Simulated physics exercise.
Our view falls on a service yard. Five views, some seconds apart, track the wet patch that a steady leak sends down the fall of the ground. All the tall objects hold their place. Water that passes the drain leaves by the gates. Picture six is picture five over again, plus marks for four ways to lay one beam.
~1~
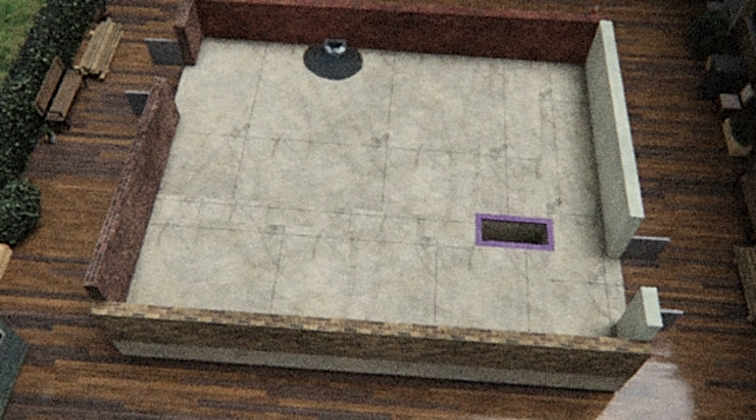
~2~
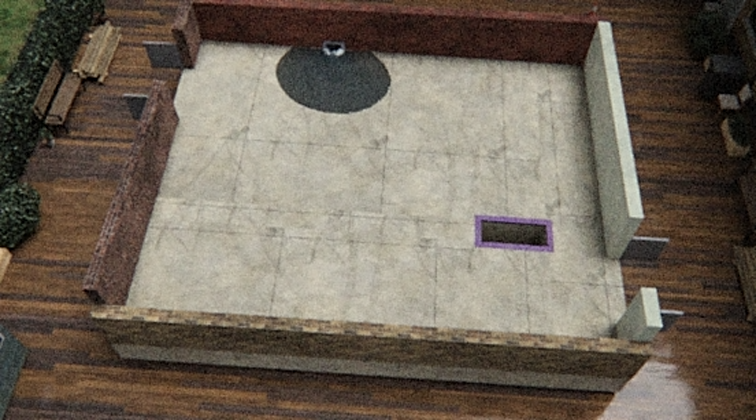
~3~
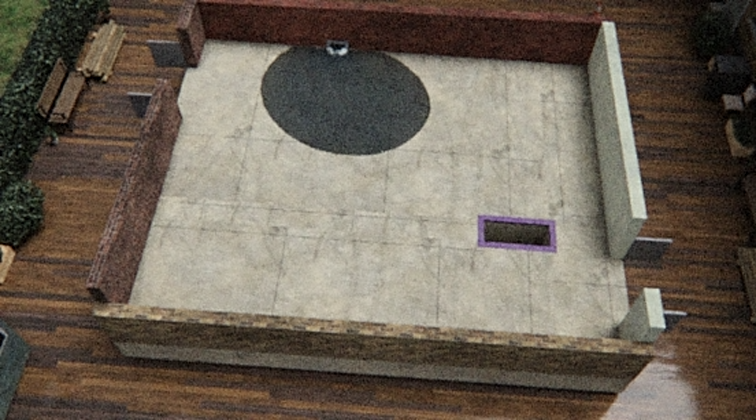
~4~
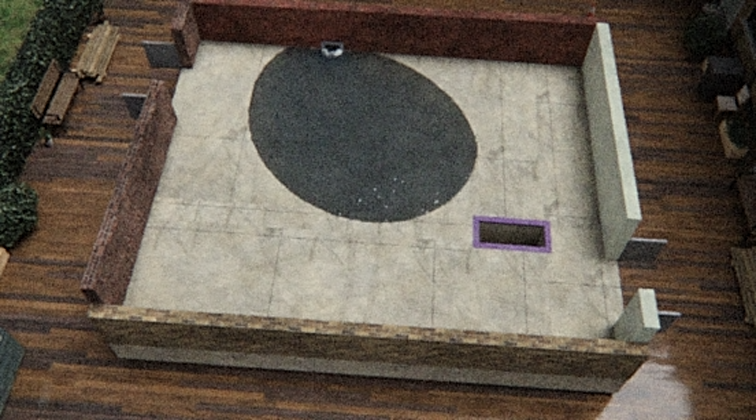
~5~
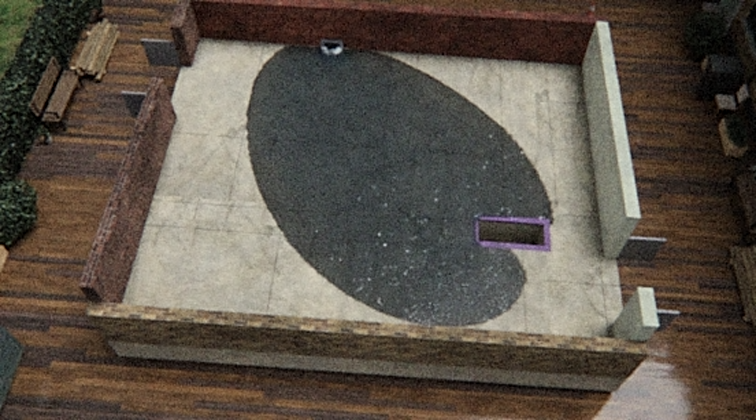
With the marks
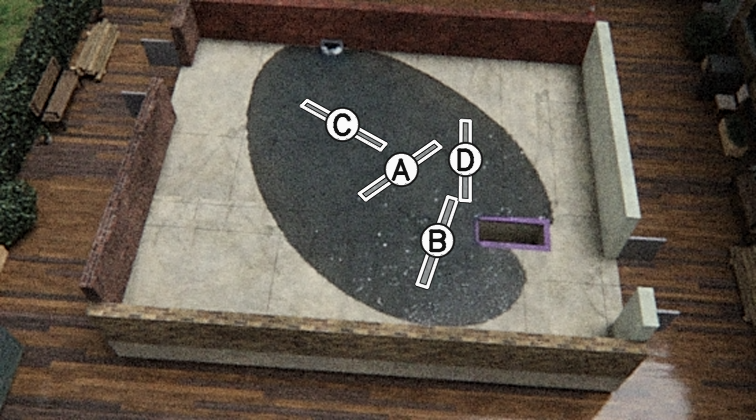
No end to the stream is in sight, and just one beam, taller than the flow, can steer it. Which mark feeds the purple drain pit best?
The answer is position C.
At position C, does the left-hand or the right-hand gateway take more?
The right gate.
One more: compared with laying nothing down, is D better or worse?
Position D is worse.
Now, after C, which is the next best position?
The answer is B.
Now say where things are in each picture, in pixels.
The first picture shows outfall at (336, 43); purple drain pit at (514, 232); open gate at (612, 289); open gate at (188, 91); front seen at (332, 76), 2 % of the ground wet; purple drain pit still dry.
The second picture shows front seen at (368, 105), 6 % of the ground wet; purple drain pit still dry.
The third picture shows front seen at (355, 153), 14 % of the ground wet; purple drain pit still dry.
The fourth picture shows front seen at (434, 206), 26 % of the ground wet; purple drain pit still dry.
The fifth picture shows front seen at (507, 302), 44 % of the ground wet; purple drain pit taking water.
On the marked copy, A from (362, 196) to (437, 144); B from (422, 285) to (452, 198); C from (304, 103) to (383, 146); D from (465, 200) to (465, 120).
If A is chosen, about 9 % of the stream goes into the purple drain pit, about 90 % out by the gates.
If B is chosen, about 21 % of the stream goes into the purple drain pit, about 78 % out by the gates.
If C is chosen, about 34 % of the stream goes into the purple drain pit, about 65 % out by the gates.
If D is chosen, about 11 % of the stream goes into the purple drain pit, about 89 % out by the gates.
